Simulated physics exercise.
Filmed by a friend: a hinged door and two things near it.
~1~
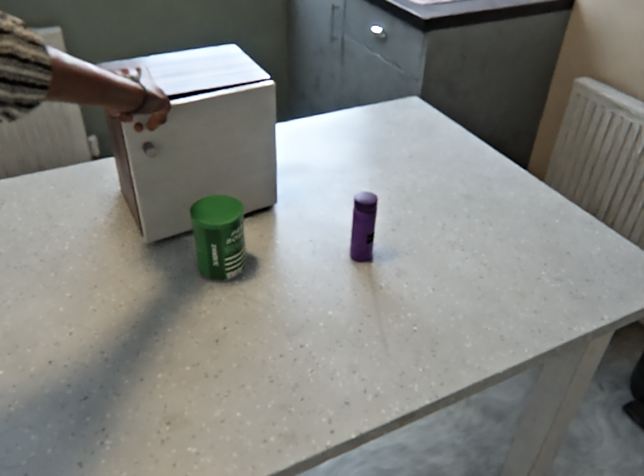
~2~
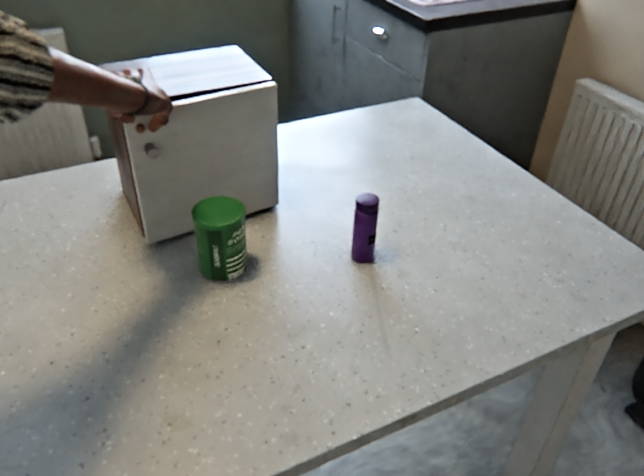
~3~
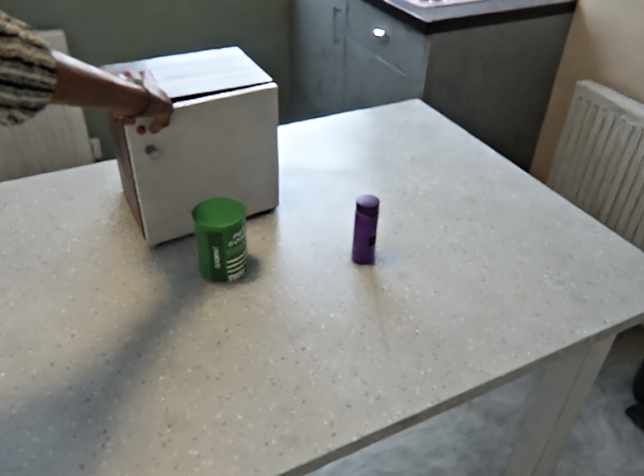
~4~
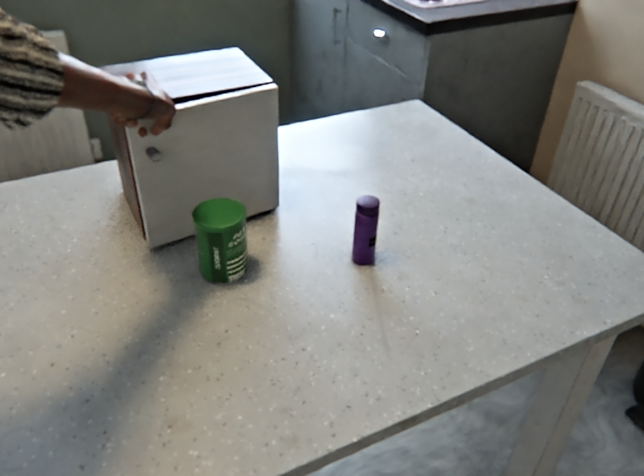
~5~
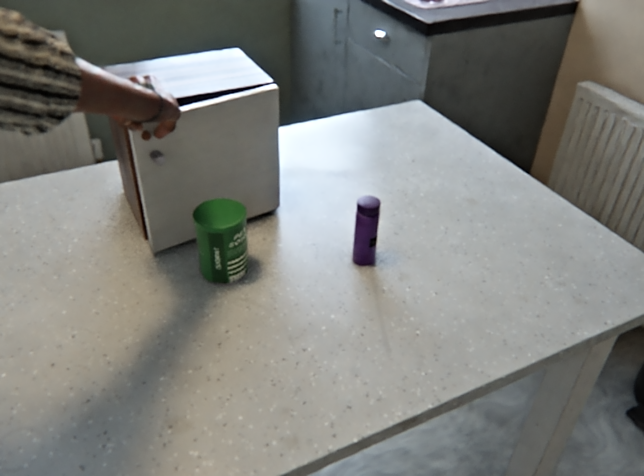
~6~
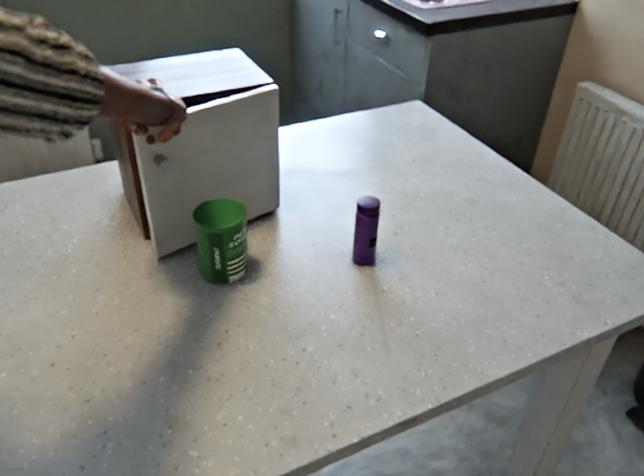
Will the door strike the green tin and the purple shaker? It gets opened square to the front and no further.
For each one: Green tin - struck; purple shaker - not struck.
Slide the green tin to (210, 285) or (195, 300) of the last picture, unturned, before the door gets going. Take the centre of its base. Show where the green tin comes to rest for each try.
Resting pixels, in order: About (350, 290), about (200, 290).
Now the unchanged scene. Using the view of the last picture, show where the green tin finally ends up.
(365, 255).
Then, 0.68 s past the last view, door 43° open; green tin travelled about its own width near (254, 256); purple shaker at rest near (366, 231).
Then, 1.16 s past the last view, door 65° open; green tin travelled well along near (303, 262); purple shaker at rest near (366, 231).
Then, 1.56 s past the last view, door 83° open; green tin travelled well along near (348, 259); purple shaker at rest near (366, 231).
Finally, the green tin is pushed along, near (366, 255); the purple shaker remains where it is, near (367, 231).
